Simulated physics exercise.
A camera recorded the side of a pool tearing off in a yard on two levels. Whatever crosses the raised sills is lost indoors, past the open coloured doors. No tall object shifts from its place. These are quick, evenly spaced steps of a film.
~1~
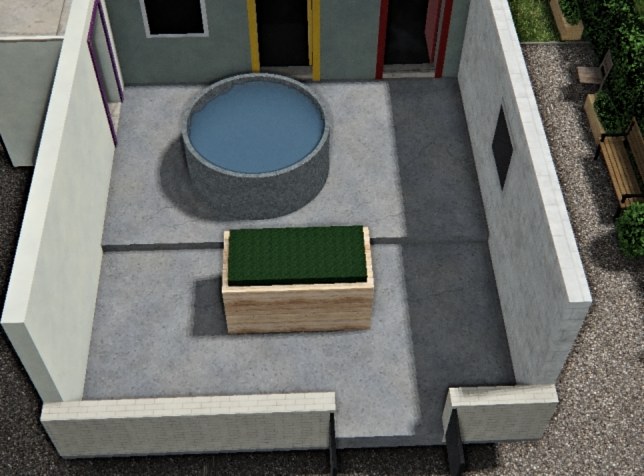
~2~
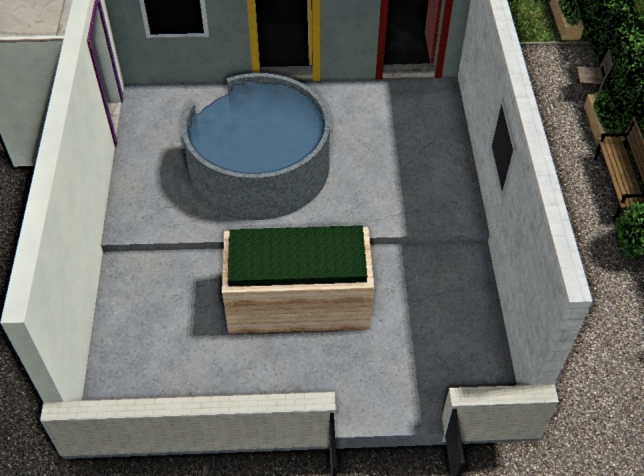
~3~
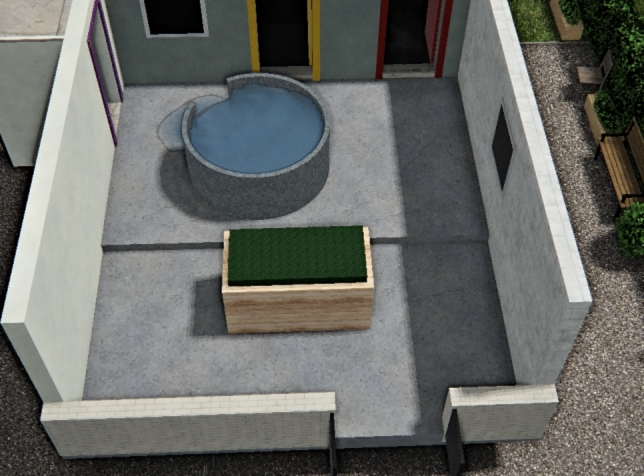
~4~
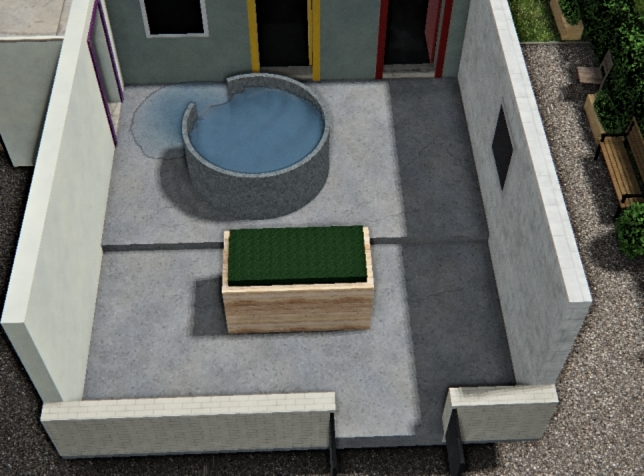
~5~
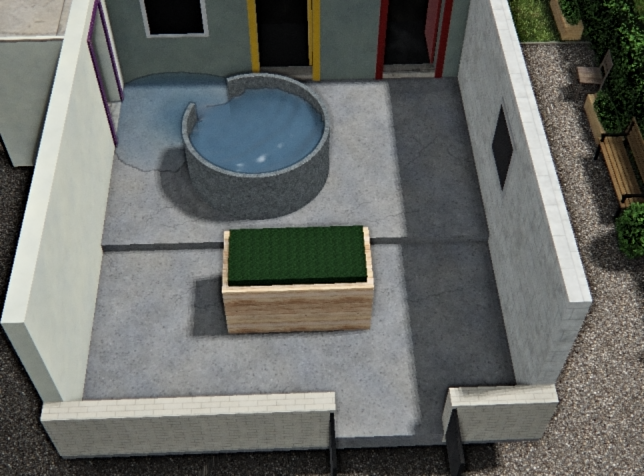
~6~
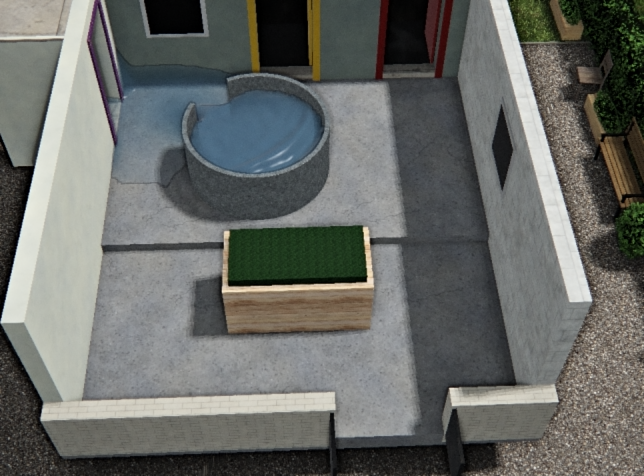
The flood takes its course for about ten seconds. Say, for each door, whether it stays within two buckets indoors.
The purple door does not stay within it; the yellow door stays within it; the red door stays within it.
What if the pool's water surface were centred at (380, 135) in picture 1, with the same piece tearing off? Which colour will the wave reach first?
The door marked yellow is the first one.
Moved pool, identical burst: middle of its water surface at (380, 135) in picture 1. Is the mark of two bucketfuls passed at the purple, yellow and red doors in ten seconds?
My reading: The purple door takes more; the yellow door goes over; the red door stays under.
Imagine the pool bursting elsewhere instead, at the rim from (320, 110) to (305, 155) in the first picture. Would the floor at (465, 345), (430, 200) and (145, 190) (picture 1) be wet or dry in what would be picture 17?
In turn: Swamped, swamped, untouched.
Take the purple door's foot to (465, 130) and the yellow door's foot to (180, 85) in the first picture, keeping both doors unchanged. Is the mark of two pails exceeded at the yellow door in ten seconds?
Result: Yellow door rises above.
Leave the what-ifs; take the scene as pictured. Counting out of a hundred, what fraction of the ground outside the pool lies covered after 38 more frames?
About 75 percent.
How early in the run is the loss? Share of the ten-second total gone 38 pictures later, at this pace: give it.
It comes to around 80 per cent.
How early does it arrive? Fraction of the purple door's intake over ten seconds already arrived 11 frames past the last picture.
Close to 30 out of every hundred.
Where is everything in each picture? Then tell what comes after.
The pool at (256, 127) is whole and still, in the first frame.
The front is at a hidden place, out from the gap on the pool's far side, in the second frame.
Water pours out on the pool's far side and has run to (163, 130), in the third frame.
The front is at (156, 95), out from the gap on the pool's far side, in the fourth frame.
The front is at (125, 86), out from the gap on the pool's far side, in the fifth frame.
The front is at (125, 83), out from the gap on the pool's far side, in the sixth frame.
A moment on, water covers 15 % of the floor; the purple door far over two buckets in, the yellow door wet at the sill, nothing in, the red door not reached.
Next, water covers 25 % of the floor; the purple door far over two buckets in, the yellow door wet at the sill, nothing in, the red door wet at the sill, nothing in.
Then, water covers 50 % of the floor; the purple door far over two buckets in, the yellow door wet at the sill, nothing in, the red door wet at the sill, nothing in.
Later, water covers 75 % of the floor; the purple door far over two buckets in, the yellow door wet at the sill, nothing in, the red door wet at the sill, nothing in.
In the end, water covers 90 % of the floor; the purple door far over two buckets in, the yellow door wet at the sill, nothing in, the red door wet at the sill, nothing in.
